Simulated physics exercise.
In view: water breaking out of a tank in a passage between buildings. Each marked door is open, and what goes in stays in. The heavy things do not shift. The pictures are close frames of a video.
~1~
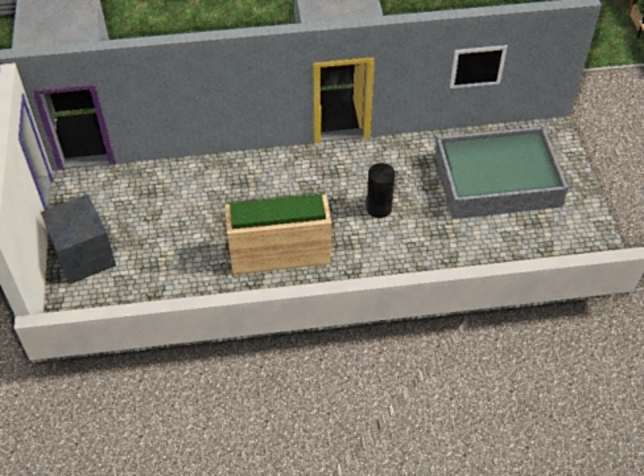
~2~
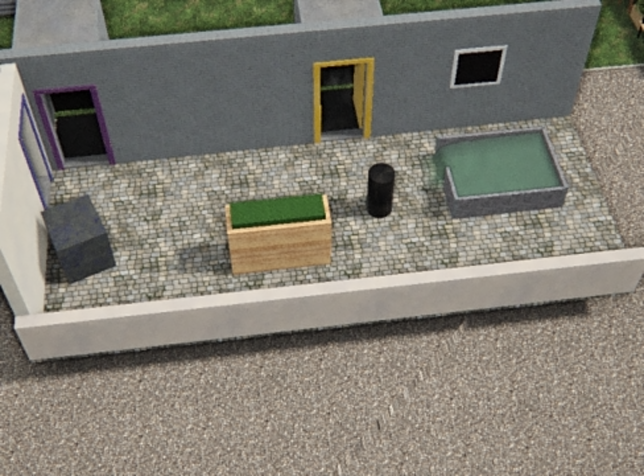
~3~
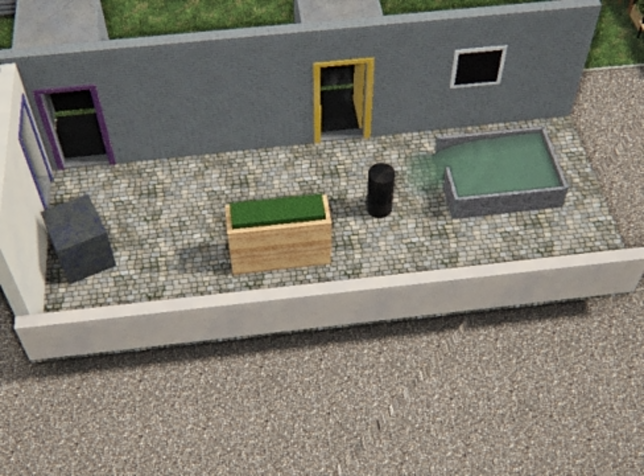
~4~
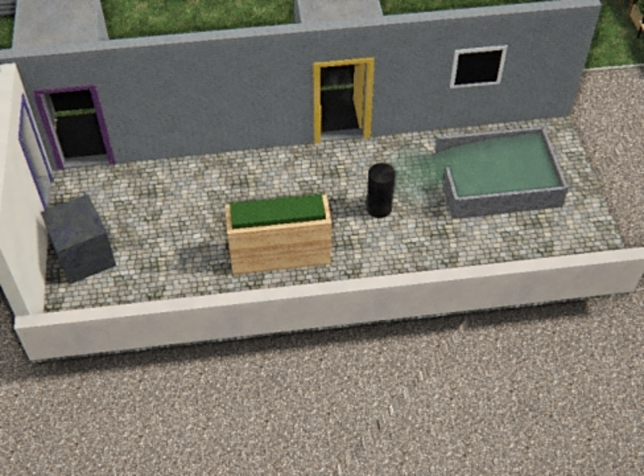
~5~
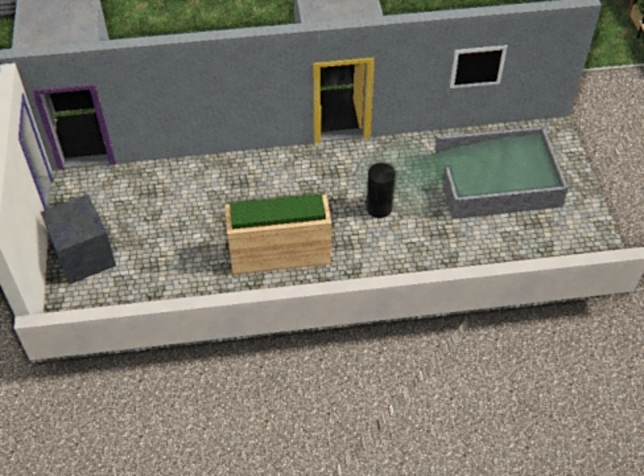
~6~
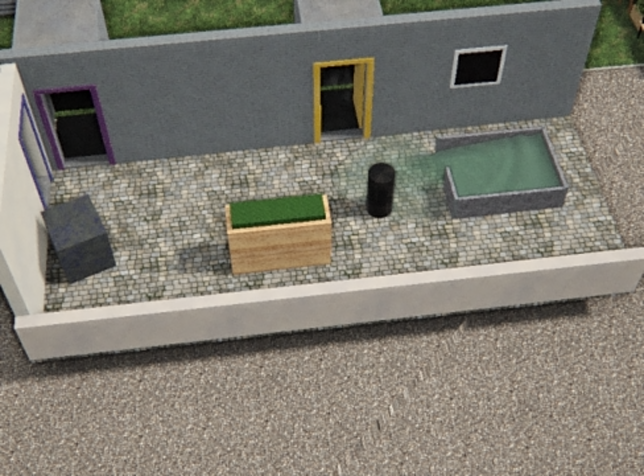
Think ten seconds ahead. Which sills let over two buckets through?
In the end: The purple door takes more than that; the blue door stays under that; the yellow door takes more than that.
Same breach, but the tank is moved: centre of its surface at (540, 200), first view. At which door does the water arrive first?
First comes the yellow door.
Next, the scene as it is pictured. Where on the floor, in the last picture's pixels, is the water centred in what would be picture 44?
Near (286, 202).
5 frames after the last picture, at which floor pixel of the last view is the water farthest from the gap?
Around (253, 177).
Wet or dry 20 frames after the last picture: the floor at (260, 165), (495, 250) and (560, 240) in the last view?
As listed: Flooded, not flooded, clear.
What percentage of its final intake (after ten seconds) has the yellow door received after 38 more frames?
Close to 90 %.
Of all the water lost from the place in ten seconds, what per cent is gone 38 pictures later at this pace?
I make it 50 per cent.
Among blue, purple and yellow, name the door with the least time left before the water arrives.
I say the door marked yellow.
A moment on, water covers 20 % of the floor; the purple door not reached, the blue door not reached, the yellow door wet at the sill, nothing in.
Next, water covers 30 % of the floor; the purple door not reached, the blue door not reached, the yellow door under two buckets in.
Then, water covers 45 % of the floor; the purple door wet at the sill, nothing in, the blue door not reached, the yellow door over two buckets in.
Later, water covers 60 % of the floor; the purple door under two buckets in, the blue door wet at the sill, nothing in, the yellow door over two buckets in.
In the end, water covers 65 % of the floor; the purple door over two buckets in, the blue door wet at the sill, nothing in, the yellow door over two buckets in.
